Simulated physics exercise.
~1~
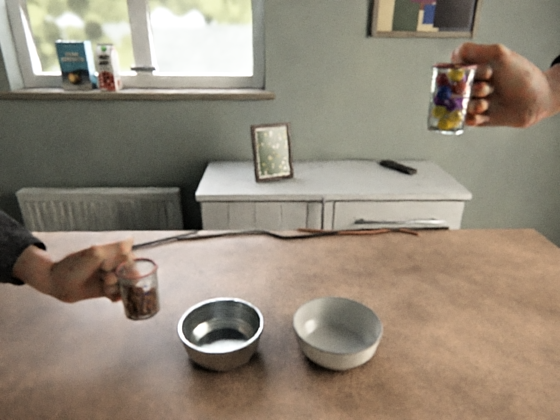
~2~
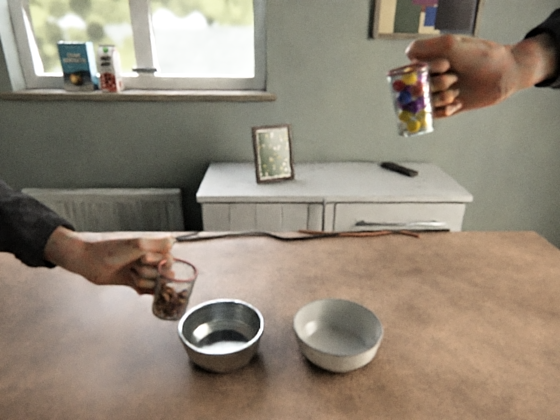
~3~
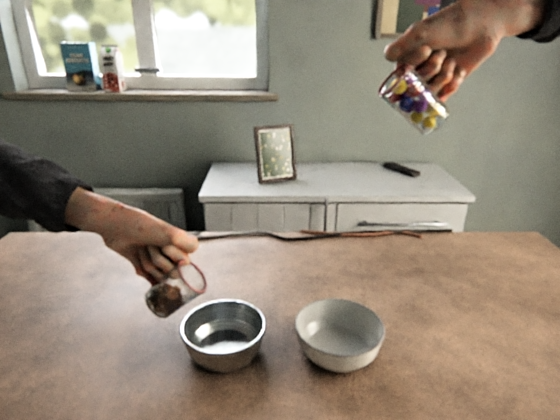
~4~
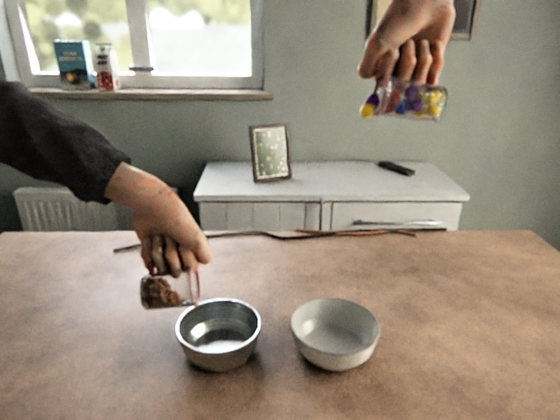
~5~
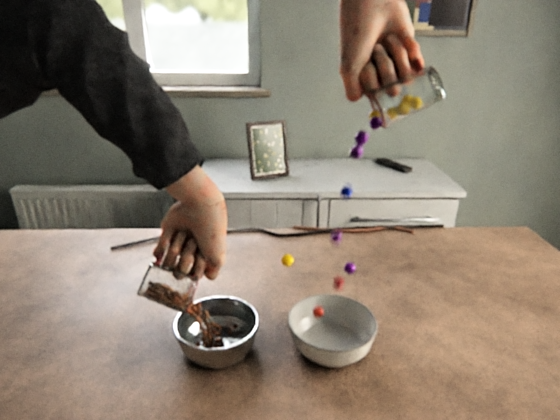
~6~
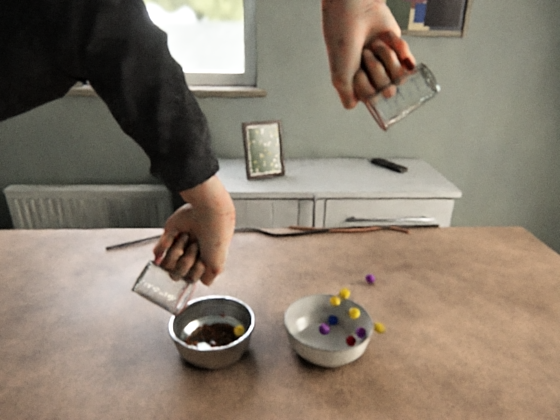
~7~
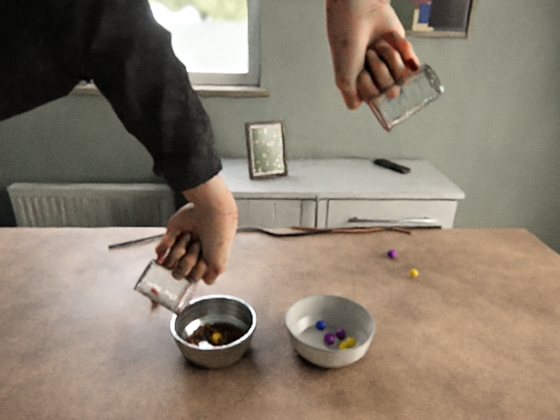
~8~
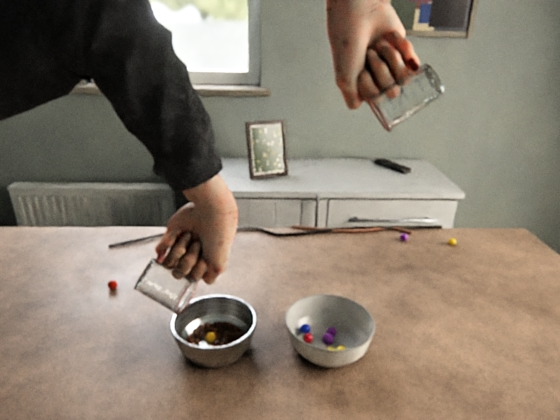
Two hands tipping glass cups over bowls, brown bits staying in the left metal one, colourful balls bouncing partly out of the right.
